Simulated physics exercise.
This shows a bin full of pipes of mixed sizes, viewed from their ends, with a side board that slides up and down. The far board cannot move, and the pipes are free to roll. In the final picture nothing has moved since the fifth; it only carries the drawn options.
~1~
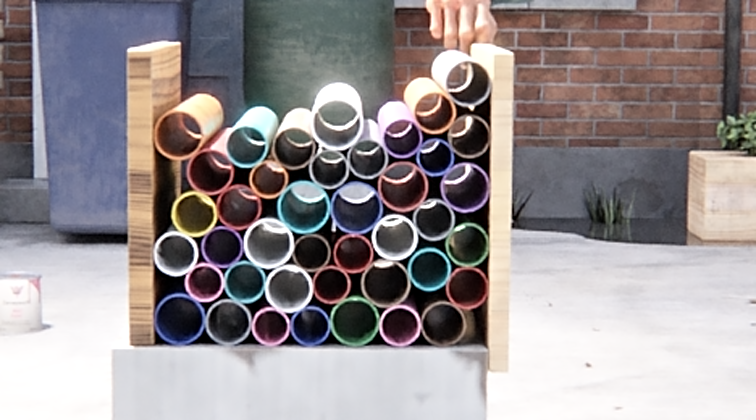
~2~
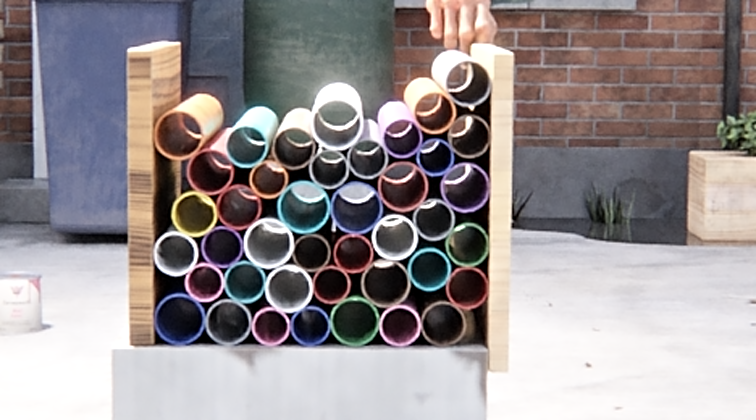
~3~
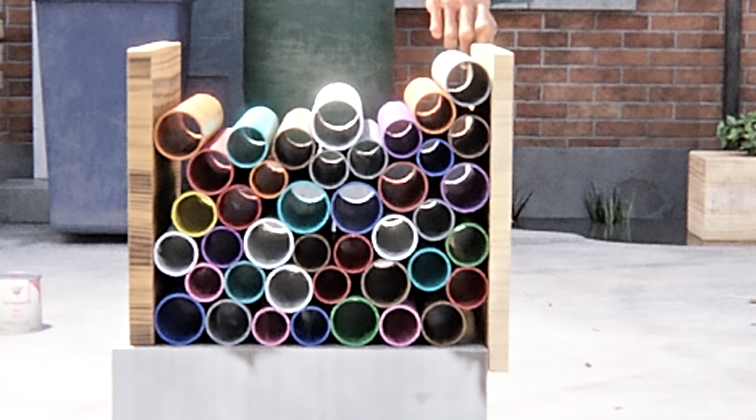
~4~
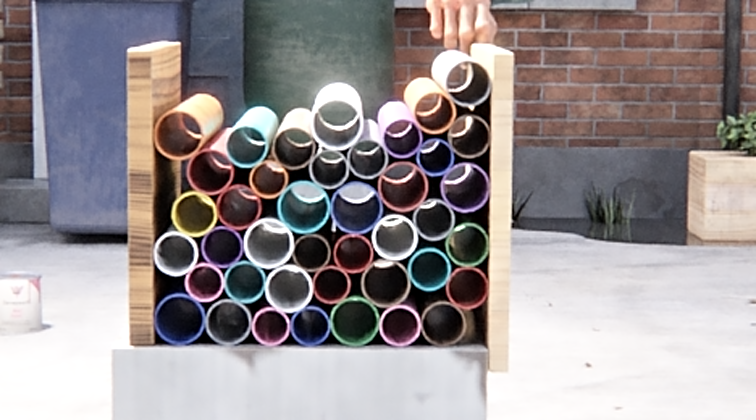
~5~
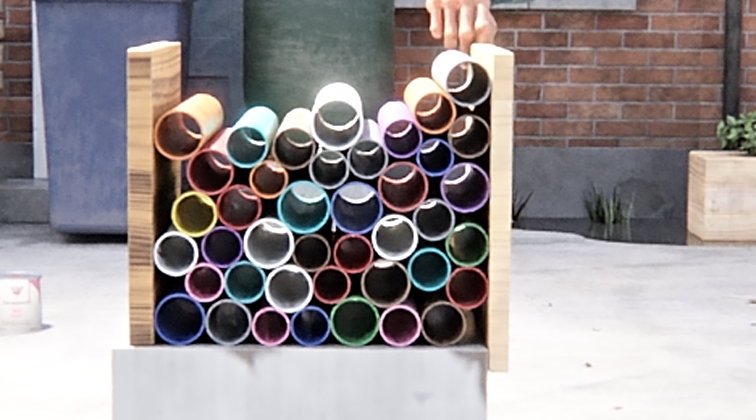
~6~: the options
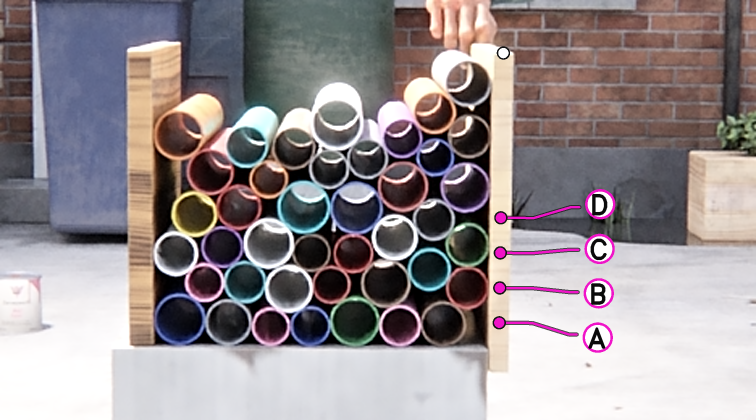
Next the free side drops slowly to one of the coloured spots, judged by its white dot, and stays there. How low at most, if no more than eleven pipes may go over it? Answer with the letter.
Slide it to B.
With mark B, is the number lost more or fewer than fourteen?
Fewer than fourteen.
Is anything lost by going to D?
Yes, at D.
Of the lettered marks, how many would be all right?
The number is three.
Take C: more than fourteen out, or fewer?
It loses fewer than fourteen.
On the copy, A at (500, 323); B at (500, 288); C at (501, 253); D at (501, 218); the white dot at (504, 53).
On B. First, top of the board (491, 156).
Then, top of the board (489, 271).
Finally, top of the board (489, 286), eleven out over the board.
By contrast, A more than eleven out over the board; C about six out over the board; D three out over the board.
